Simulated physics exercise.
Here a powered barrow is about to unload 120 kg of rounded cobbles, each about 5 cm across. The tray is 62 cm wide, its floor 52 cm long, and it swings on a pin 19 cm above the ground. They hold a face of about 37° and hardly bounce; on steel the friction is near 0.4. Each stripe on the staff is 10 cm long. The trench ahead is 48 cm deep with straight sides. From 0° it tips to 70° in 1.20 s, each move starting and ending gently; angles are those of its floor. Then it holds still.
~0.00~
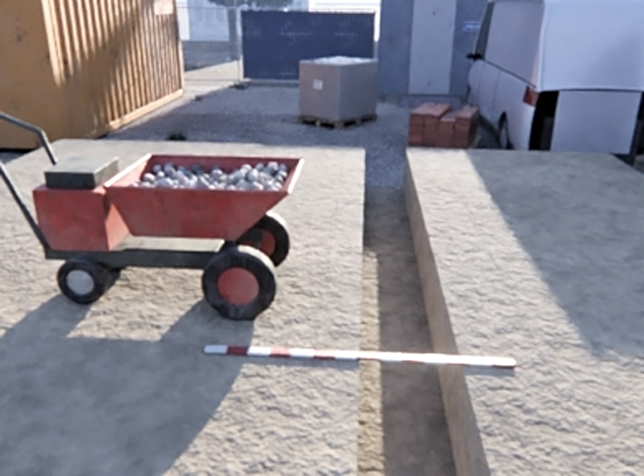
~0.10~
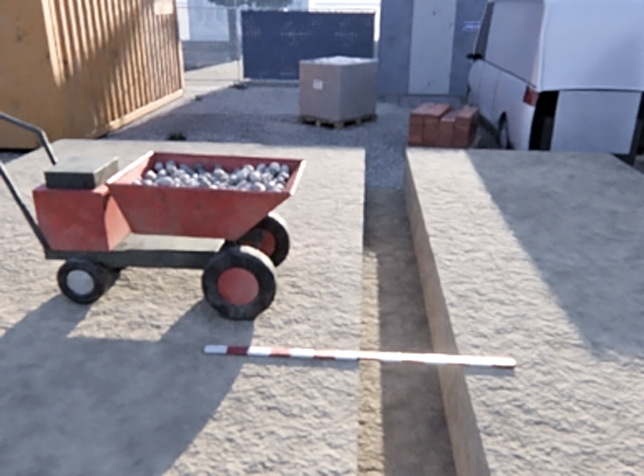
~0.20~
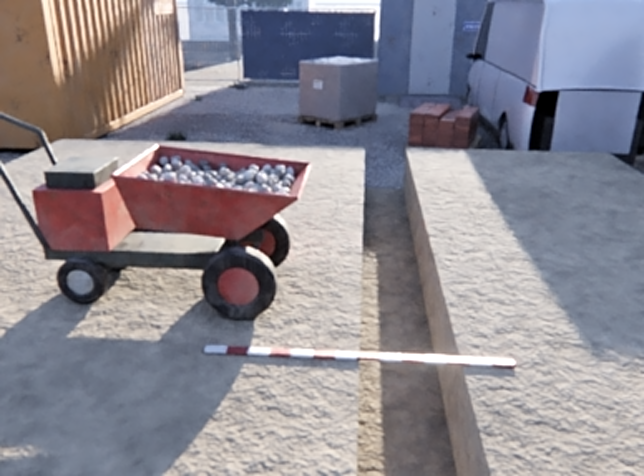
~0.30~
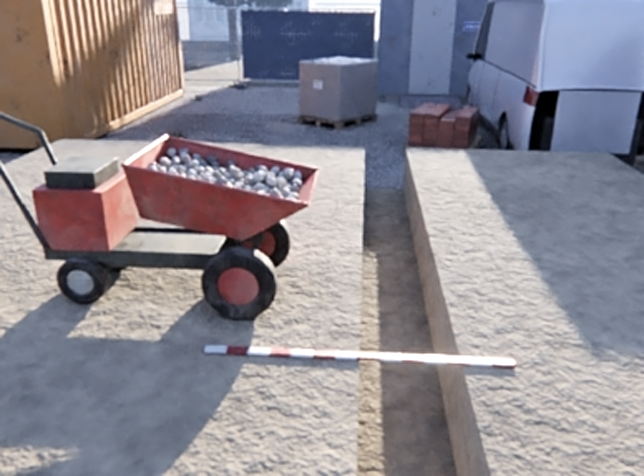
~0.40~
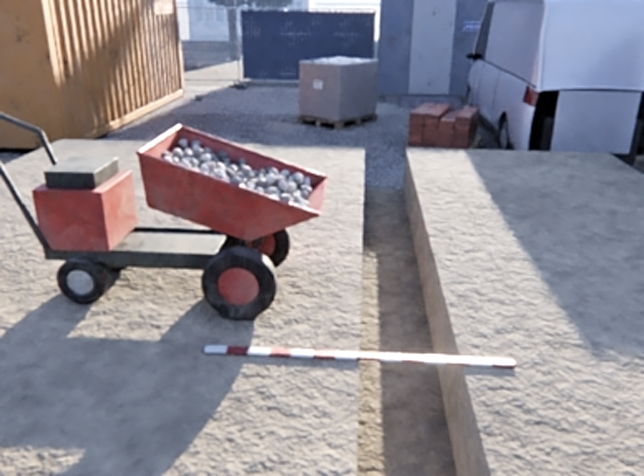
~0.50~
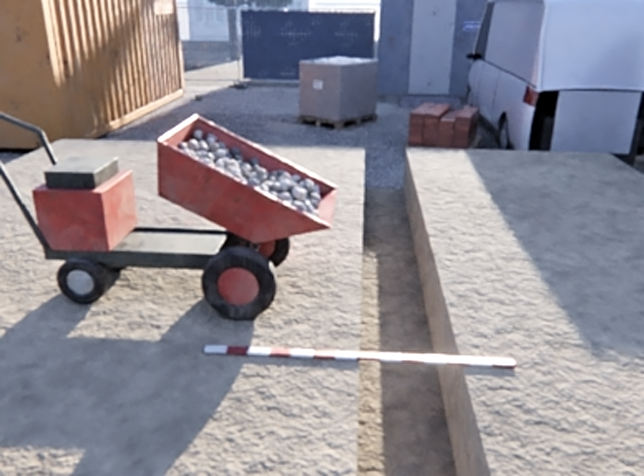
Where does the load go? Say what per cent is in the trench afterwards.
Some 100 per cent of it.
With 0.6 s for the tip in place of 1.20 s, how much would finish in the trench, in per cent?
It would be near 100 per cent.
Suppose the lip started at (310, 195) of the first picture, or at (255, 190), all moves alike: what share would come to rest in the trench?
Near 100 per cent from the first place, 65 from the second.
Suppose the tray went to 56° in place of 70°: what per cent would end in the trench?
It would be near 95 per cent.
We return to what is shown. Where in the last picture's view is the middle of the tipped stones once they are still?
Near (407, 363).
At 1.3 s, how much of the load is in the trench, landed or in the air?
About 50 per cent by then.
After 0.9 s the floor is at 59°; 100 % in the tray; the foremost stones are at (353, 255).
After 1.3 s the floor is at 70°; 48 % in the tray, 1 % short of the trench, 51 % in the trench; the foremost stones are at (433, 362).
After 1.6 s the floor is at 70°; 12 % in the tray, 1 % short of the trench, 88 % in the trench; the foremost stones are at (438, 372).
After 3.6 s the floor is at 70°; 0 % in the tray, 100 % in the trench; the foremost stones are at (437, 367).
